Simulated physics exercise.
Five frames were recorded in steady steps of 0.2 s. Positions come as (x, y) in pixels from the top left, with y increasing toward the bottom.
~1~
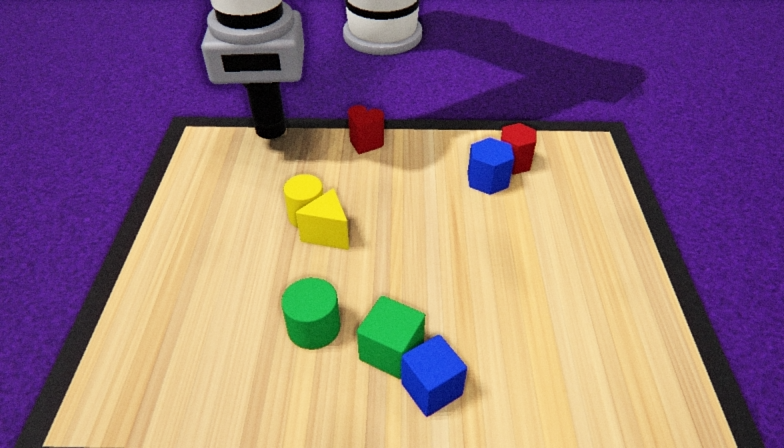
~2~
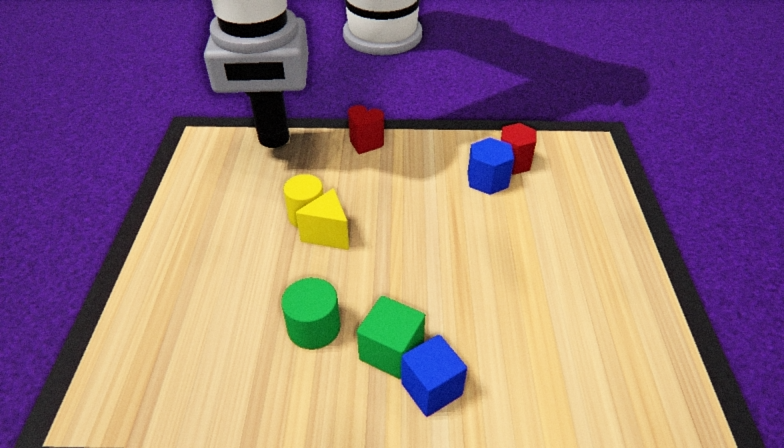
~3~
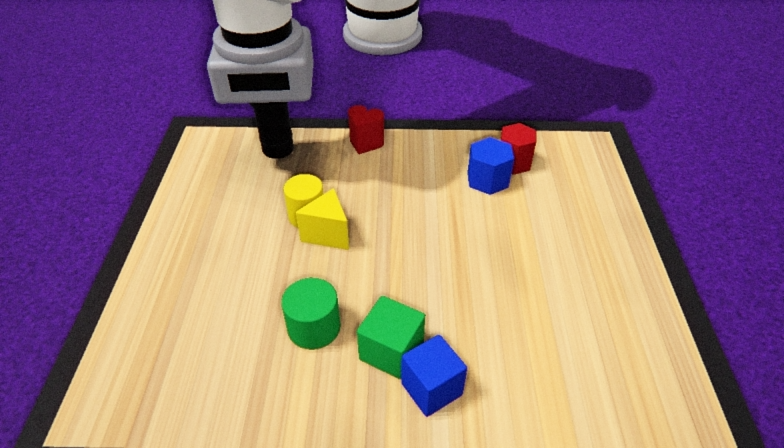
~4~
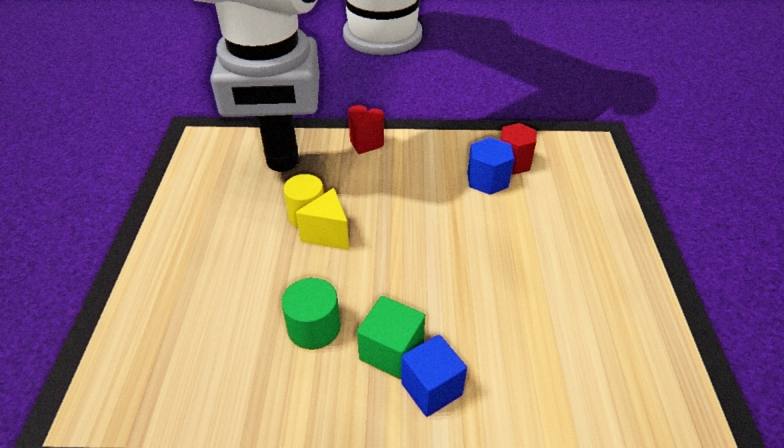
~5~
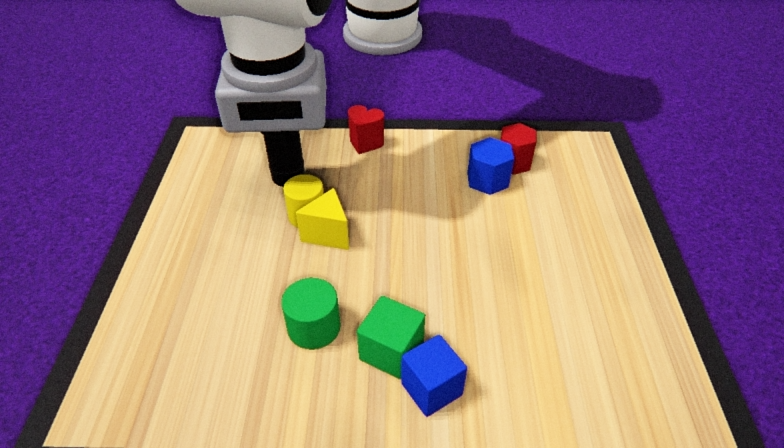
On a wooden board, a robot arm moves its black rod down toward the yellow cylinder.
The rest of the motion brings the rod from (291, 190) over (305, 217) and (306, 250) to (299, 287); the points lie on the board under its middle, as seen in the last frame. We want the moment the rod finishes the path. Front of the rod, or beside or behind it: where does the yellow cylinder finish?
The rod loses it on the way.
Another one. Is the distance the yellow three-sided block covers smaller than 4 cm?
No, I don't think so.
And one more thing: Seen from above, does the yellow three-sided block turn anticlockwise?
Yes, I think so.
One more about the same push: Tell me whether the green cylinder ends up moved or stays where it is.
By the last moment of the path, the green cylinder has stayed put.
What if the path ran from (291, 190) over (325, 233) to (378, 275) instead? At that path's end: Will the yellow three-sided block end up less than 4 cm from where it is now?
No, that is not what happens.
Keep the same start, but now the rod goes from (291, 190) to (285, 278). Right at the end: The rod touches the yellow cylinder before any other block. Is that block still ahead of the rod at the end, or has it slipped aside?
The rod moves past it.
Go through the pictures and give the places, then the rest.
The first picture shows tip of the rod at (271, 131), middles of tops, yellow cylinder at (303, 186), green cylinder at (309, 298), yellow three-sided block at (325, 206).
The second picture shows rod at (274, 140), nothing pushed.
The third picture shows rod at (278, 150), nothing pushed.
The fourth picture shows rod at (283, 162), nothing pushed.
The fifth picture shows rod at (289, 177), yellow cylinder at (303, 186), green cylinder at (309, 298), yellow three-sided block at (325, 206).
On the path given first. One third of the way, rod at (303, 205); yellow cylinder at (319, 210); yellow three-sided block at (345, 227).
Two thirds of the way, rod at (304, 238); yellow cylinder at (332, 238); yellow three-sided block at (369, 243), turned 25° anticlockwise.
At the end, rod at (297, 274); yellow cylinder at (336, 261); green cylinder unmoved; yellow three-sided block at (376, 245), turned 45° anticlockwise.
